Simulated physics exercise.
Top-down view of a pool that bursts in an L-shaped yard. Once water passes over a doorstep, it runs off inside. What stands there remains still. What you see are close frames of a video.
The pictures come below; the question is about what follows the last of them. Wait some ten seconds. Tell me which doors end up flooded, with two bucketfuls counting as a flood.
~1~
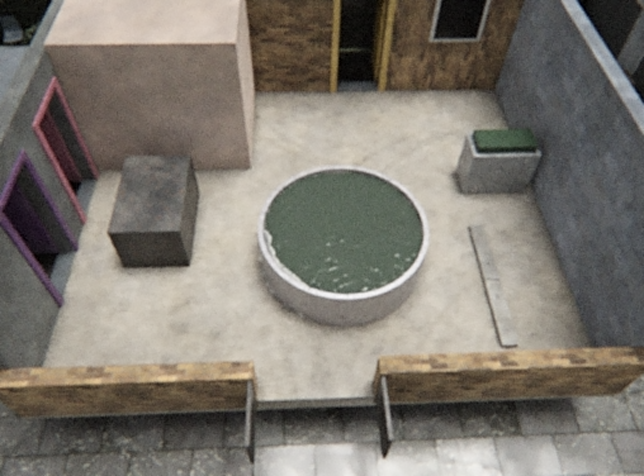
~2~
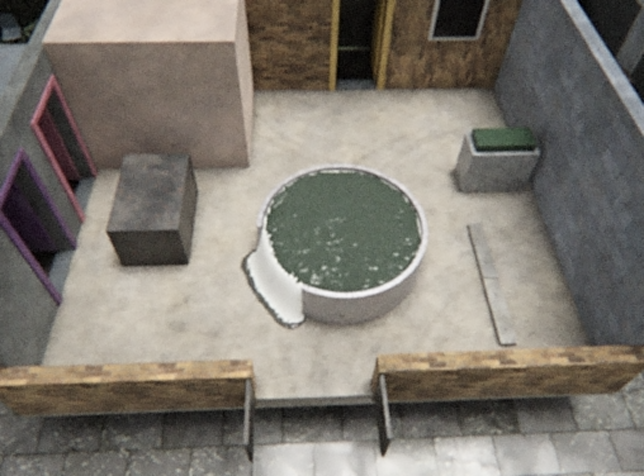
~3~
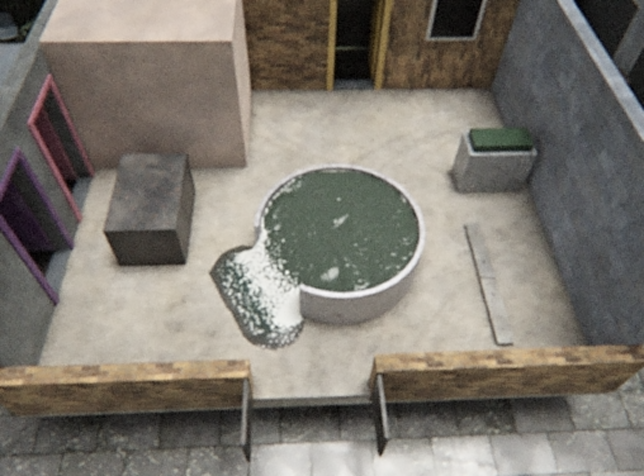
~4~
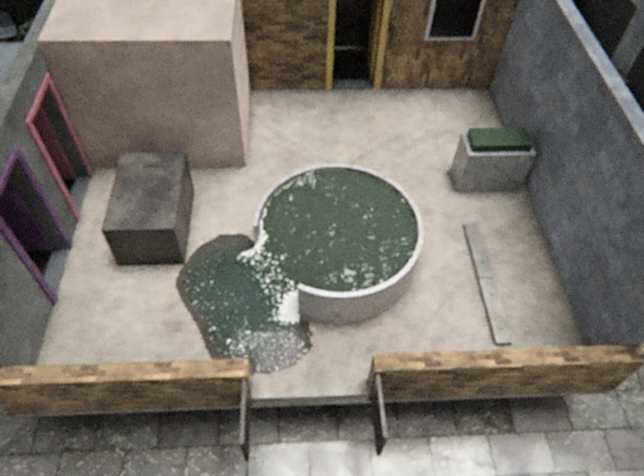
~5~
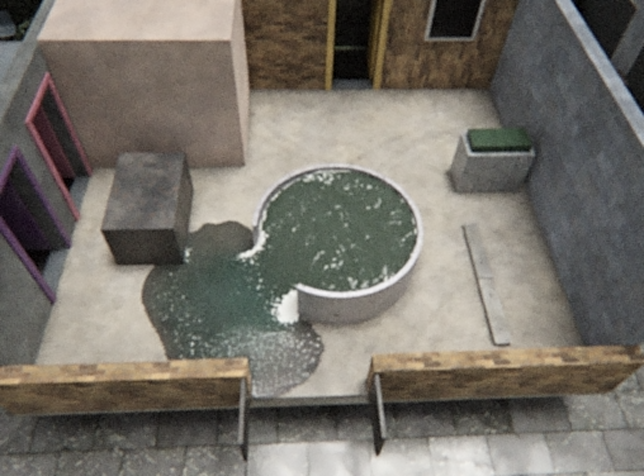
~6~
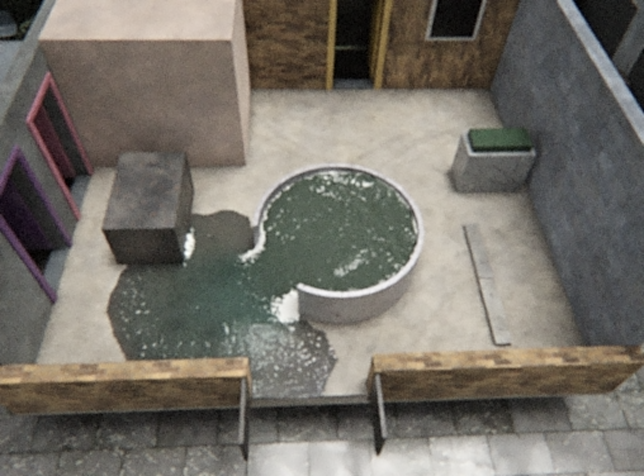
Outcome: The yellow door will respect the limit. The purple door will break the limit. The pink door will break the limit.
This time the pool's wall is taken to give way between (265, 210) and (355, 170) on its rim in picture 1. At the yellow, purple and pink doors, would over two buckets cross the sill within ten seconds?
At the doors, yellow crosses the line, purple never reaches it and pink crosses the line.
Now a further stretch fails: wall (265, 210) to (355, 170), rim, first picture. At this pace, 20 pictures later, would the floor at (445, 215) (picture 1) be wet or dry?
That spot ends up spared.
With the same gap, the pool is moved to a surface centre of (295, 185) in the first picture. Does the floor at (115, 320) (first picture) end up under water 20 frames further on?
Outcome at that point: Waterlogged.
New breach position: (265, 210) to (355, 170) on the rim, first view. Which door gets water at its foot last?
The one in purple.
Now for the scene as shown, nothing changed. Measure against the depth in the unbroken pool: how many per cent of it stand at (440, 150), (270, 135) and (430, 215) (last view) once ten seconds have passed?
The depth comes out near 4, 0 and 2 per cent.
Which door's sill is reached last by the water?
It would be the door marked yellow.
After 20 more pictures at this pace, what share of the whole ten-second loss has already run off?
Around 30 %.
A moment on, water covers 20 % of the floor; the yellow door not reached, the purple door under two buckets in, the pink door not reached.
Next, water covers 25 % of the floor; the yellow door not reached, the purple door over two buckets in, the pink door not reached.
Then, water covers 35 % of the floor; the yellow door not reached, the purple door far over two buckets in, the pink door under two buckets in.
Later, water covers 50 % of the floor; the yellow door not reached, the purple door far over two buckets in, the pink door far over two buckets in.
In the end, water covers 85 % of the floor; the yellow door wet at the sill, nothing in, the purple door far over two buckets in, the pink door far over two buckets in.
